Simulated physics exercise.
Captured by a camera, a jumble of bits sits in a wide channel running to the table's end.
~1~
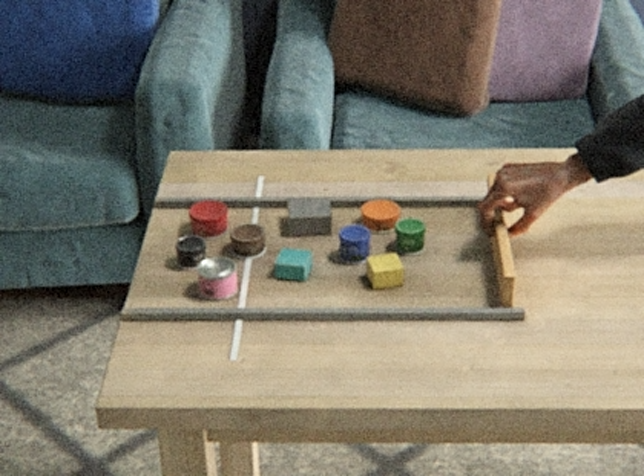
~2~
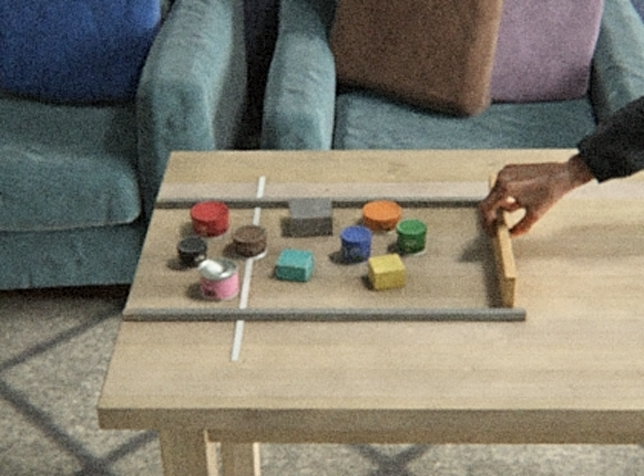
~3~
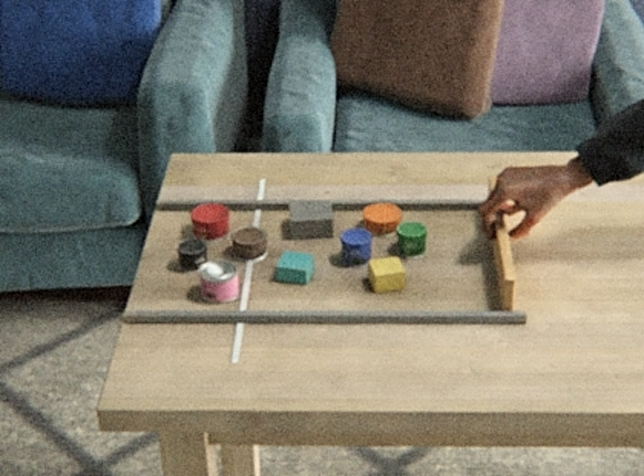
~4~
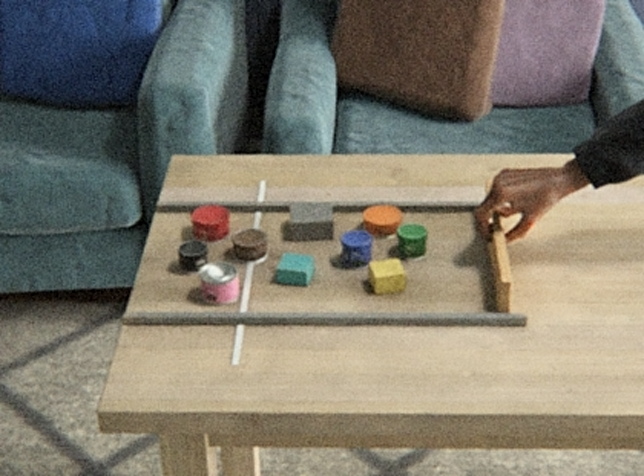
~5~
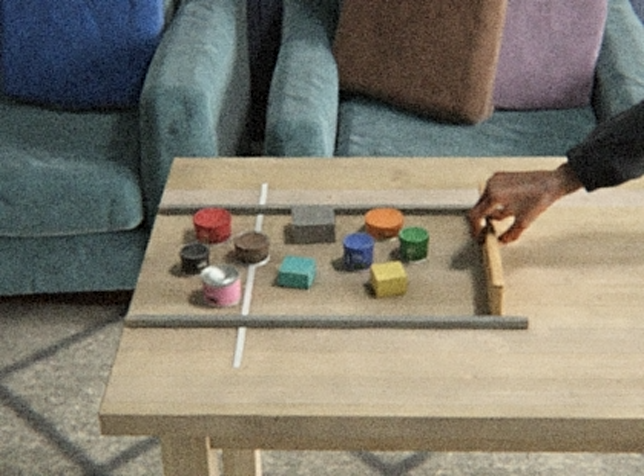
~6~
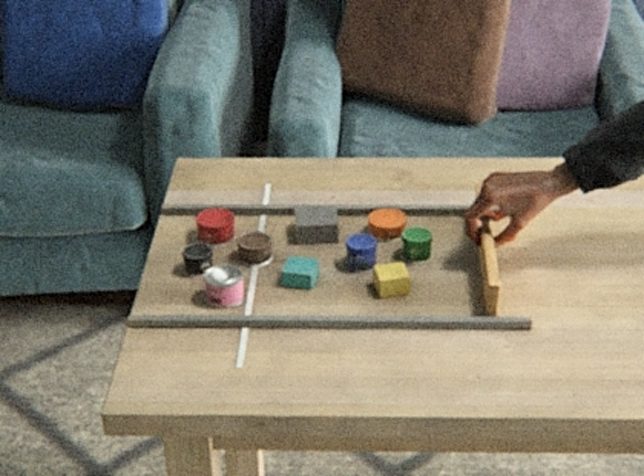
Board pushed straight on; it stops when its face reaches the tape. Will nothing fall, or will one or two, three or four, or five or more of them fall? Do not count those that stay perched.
The way I see it, not one of them ends up off the end.
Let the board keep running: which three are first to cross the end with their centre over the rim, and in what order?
In order: The red pot, then the black tin, then the grey block.
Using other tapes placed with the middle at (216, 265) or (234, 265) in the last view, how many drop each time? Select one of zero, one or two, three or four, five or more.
The first spot would give just one or two falling and the second one or two.
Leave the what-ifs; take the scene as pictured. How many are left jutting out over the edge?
In total, 1 of them.
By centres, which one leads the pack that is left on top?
Nearest at the end: The red pot.
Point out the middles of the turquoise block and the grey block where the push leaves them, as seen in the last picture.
The turquoise block finishes at (207, 271); the grey block finishes at (202, 227).
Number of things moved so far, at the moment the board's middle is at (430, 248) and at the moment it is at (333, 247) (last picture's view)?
Tally at point one: 1; at point two: 6.
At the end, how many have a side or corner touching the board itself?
4 end up touching it.
A little later, none off yet; black tin at rest near (198, 260); red pot at rest near (216, 227); pink pot at rest near (224, 287).
When it is over, the number that fall off is zero.
